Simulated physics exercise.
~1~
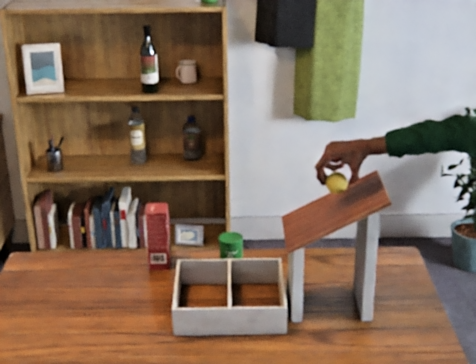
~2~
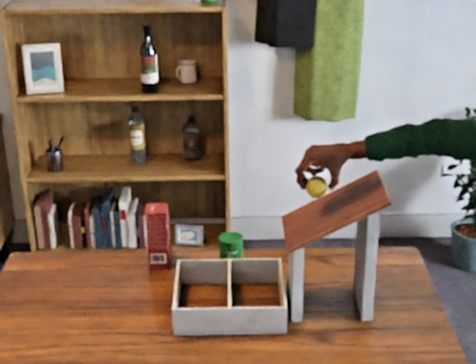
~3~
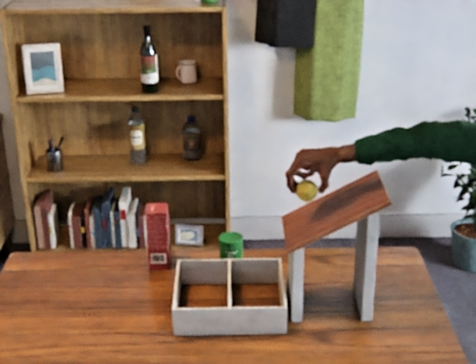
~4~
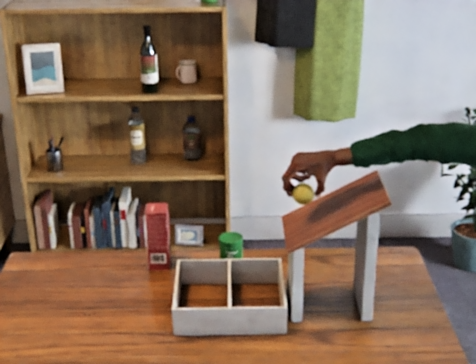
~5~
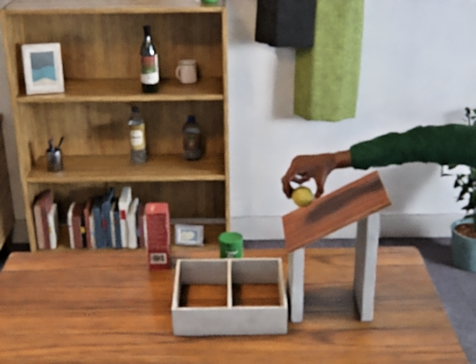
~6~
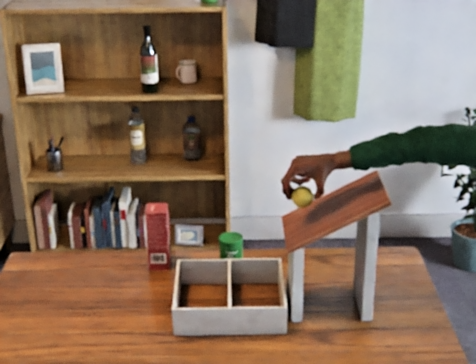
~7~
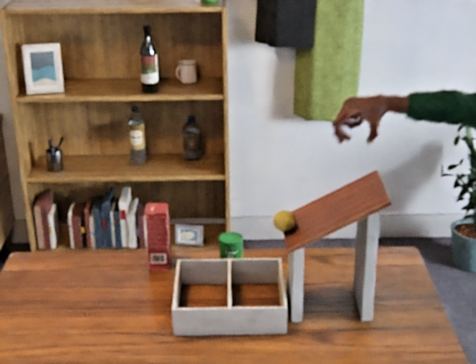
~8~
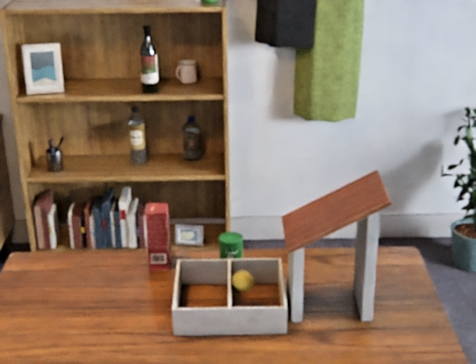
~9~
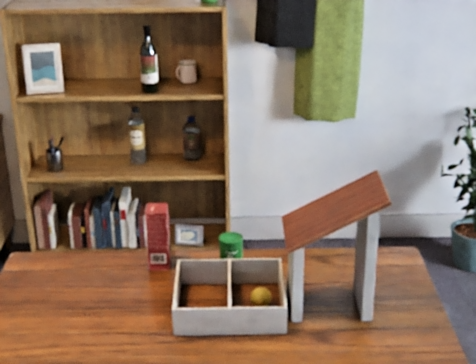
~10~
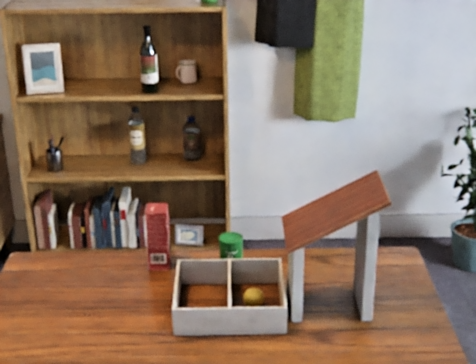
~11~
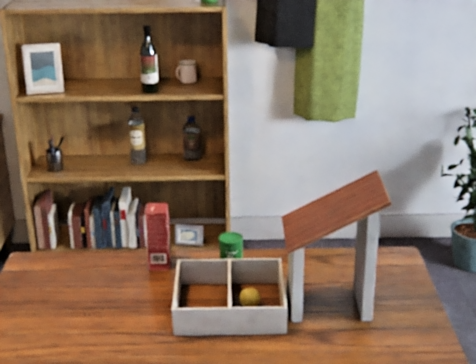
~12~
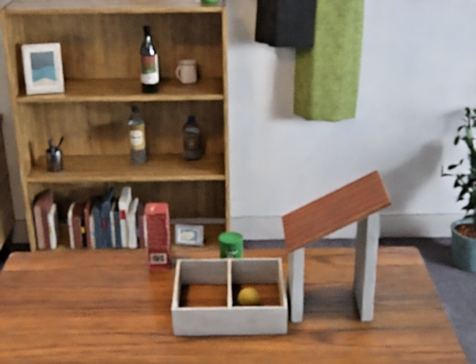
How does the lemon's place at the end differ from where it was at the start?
At the start the lemon was held in a hand over the upper part of the sloping board. By the end it was lower and to the left, resting in the tray's bay next to the board.
